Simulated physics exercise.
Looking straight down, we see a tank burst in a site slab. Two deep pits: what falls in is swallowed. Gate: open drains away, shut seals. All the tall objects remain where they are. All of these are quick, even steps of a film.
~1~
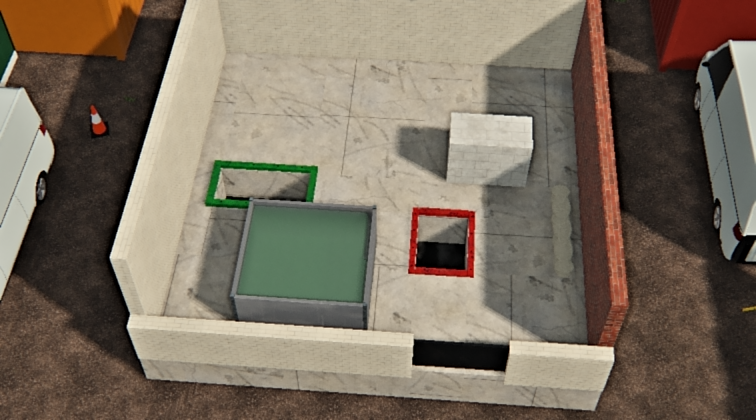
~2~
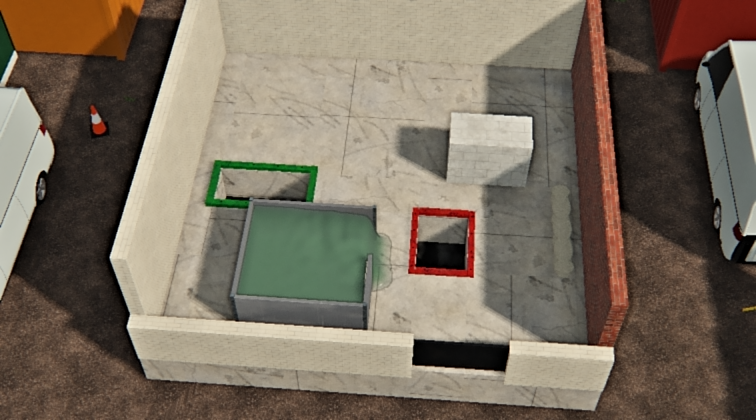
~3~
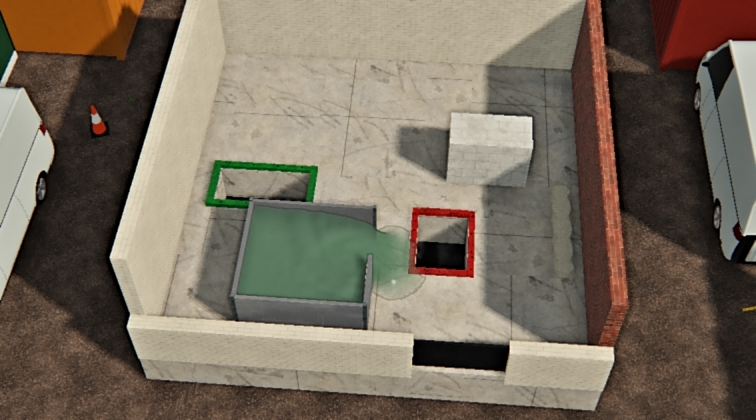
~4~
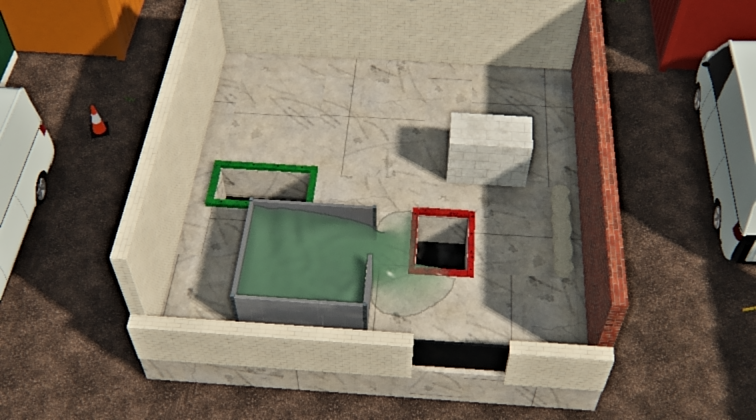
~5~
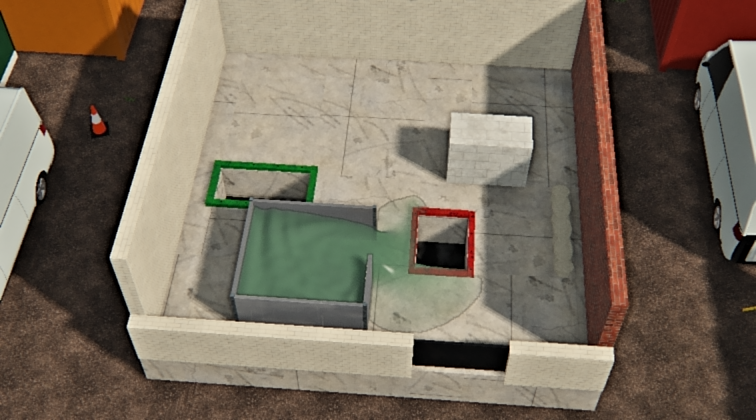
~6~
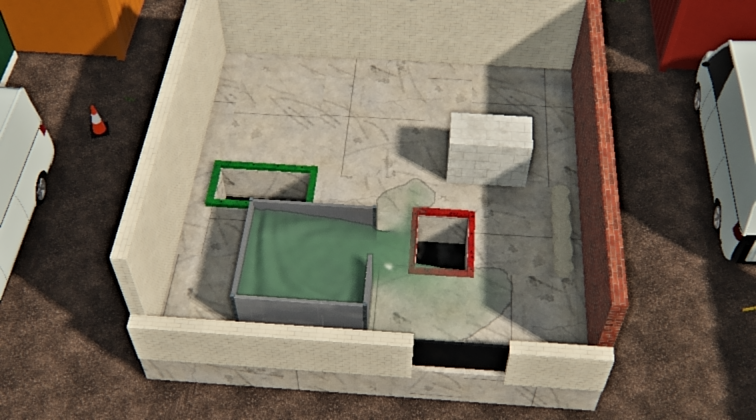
Greenish water bursts through the right side of a grey open tank and spreads in a thin, rounded sheet across the pale marble-like slab, seen from a steady high view. A red-rimmed pit lies right of the tank, a green-rimmed one behind it, and a white block farther back, within cream and brick-red walls. The sheet reaches the red rim, then widens around it, while the tank's level lowers.
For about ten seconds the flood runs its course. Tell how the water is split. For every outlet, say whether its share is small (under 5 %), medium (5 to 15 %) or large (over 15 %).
Result - gate: Small; green pit: Small; red pit: Large.
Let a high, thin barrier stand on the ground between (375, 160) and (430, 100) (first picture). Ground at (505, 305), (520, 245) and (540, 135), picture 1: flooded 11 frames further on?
Listed order - wet, dry, dry.
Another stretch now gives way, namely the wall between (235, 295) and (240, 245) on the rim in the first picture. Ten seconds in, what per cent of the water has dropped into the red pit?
Red 2 %.
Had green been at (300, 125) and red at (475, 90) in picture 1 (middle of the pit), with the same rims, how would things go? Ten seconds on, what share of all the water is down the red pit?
Red: 12 %.
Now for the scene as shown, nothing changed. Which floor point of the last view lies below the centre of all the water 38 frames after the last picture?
Centre point: Around (405, 254).
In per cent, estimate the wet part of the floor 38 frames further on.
Roughly 45 per cent.
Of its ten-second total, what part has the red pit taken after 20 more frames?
I get 70 per cent.
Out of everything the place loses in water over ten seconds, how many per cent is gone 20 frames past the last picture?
My figure is about 70 in a hundred.
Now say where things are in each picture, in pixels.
The open tank at (306, 253) is whole and still, in the first picture.
Water pours out at (371, 253) and has run to (378, 235), in the second picture.
Water pours out at (371, 254) and has run to (419, 280), in the third picture.
Water pours out at (371, 255) and has run to (447, 288), in the fourth picture.
The front is at (475, 292), out from the gap at (371, 255), in the fifth picture.
The front is at (507, 294), out from the gap at (371, 254), in the sixth picture.
A moment on, water covers 20 % of the floor; the gate 0 %, the green pit 0 %, the red pit 16 %.
Next, water covers 20 % of the floor; the gate 0 %, the green pit 0 %, the red pit 26 %.
Then, water covers 25 % of the floor; the gate 0 %, the green pit 0 %, the red pit 36 %.
Later, water covers 45 % of the floor; the gate 0 %, the green pit 0 %, the red pit 46 %.
In the end, water covers 70 % of the floor; the gate 0 %, the green pit 0 %, the red pit 52 %.
